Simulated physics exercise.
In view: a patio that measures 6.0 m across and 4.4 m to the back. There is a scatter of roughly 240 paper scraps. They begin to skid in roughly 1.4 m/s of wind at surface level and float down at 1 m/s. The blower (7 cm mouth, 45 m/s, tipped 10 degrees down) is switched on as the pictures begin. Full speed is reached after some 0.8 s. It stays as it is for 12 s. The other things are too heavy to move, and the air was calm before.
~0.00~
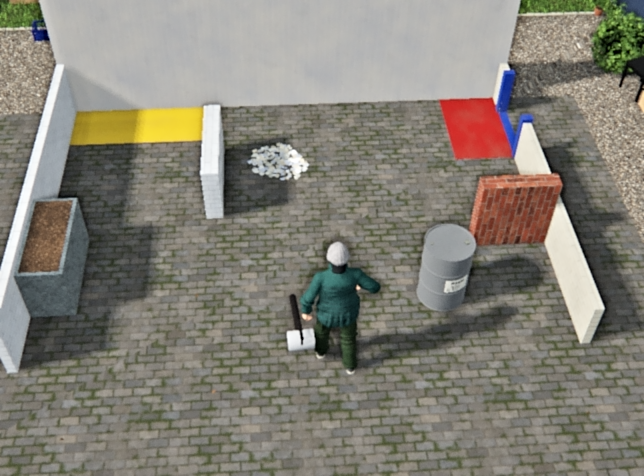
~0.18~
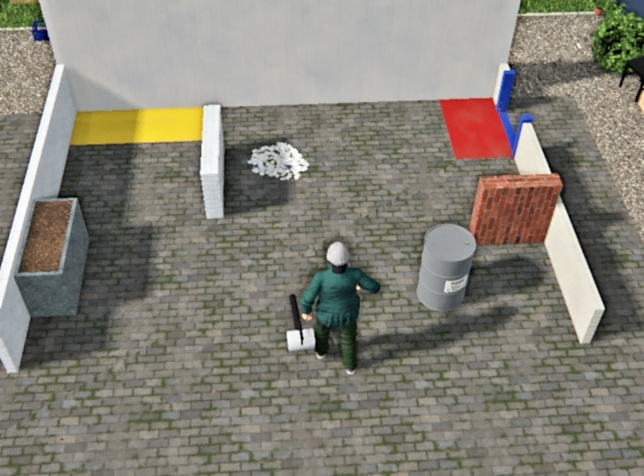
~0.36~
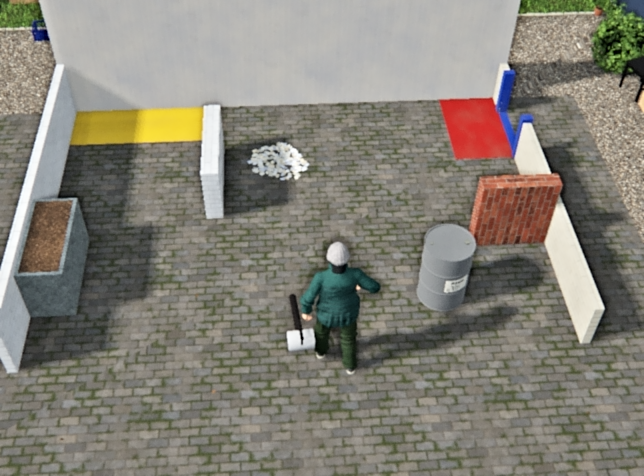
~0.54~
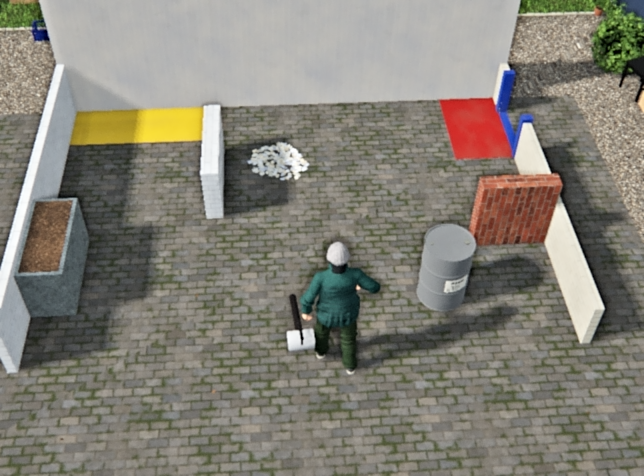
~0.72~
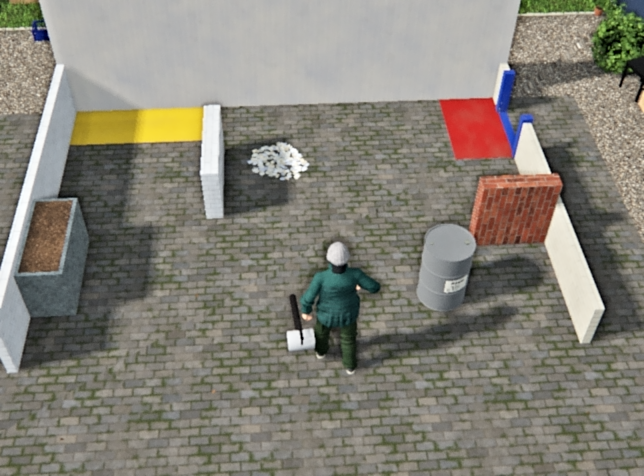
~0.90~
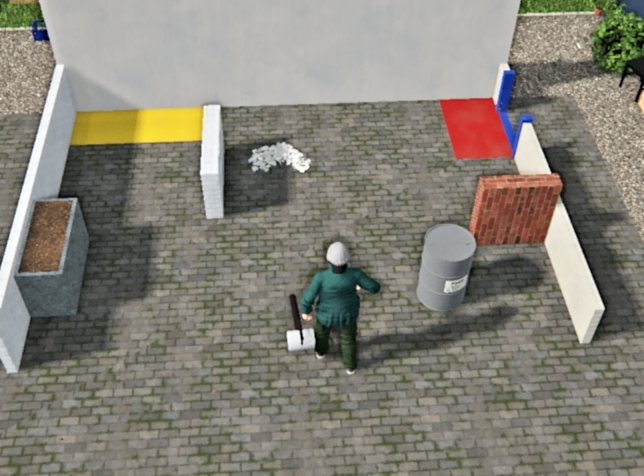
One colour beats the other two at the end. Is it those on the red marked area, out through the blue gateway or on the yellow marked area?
The red one.
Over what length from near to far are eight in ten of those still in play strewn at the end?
About 0.4 m.
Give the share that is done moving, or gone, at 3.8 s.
About 5 %.
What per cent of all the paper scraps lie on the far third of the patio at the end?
Near 90 %.
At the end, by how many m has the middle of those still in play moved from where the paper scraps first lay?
About 2.8 m.
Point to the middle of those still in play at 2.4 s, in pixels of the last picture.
Near (326, 103).
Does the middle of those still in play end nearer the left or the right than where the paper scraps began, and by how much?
To the right, by about 2.4 m.
After 2.4 s, 0 % are on the red marked area, 12 % on the yellow marked area and 0 % out through the blue gateway; the middle of those still in play is near (326, 103); 0 % have settled or left.
After 3.8 s, 4 % are on the red marked area, 15 % on the yellow marked area and 0 % out through the blue gateway; the middle of those still in play is near (388, 100); 7 % have settled or left.
After 6.6 s, 27 % are on the red marked area, 12 % on the yellow marked area and 0 % out through the blue gateway; the middle of those still in play is near (424, 100); 21 % have settled or left.
After 12.0 s, at the end, 57 % are on the red marked area, 11 % on the yellow marked area and 0 % out through the blue gateway; the middle of those still in play is near (448, 100).
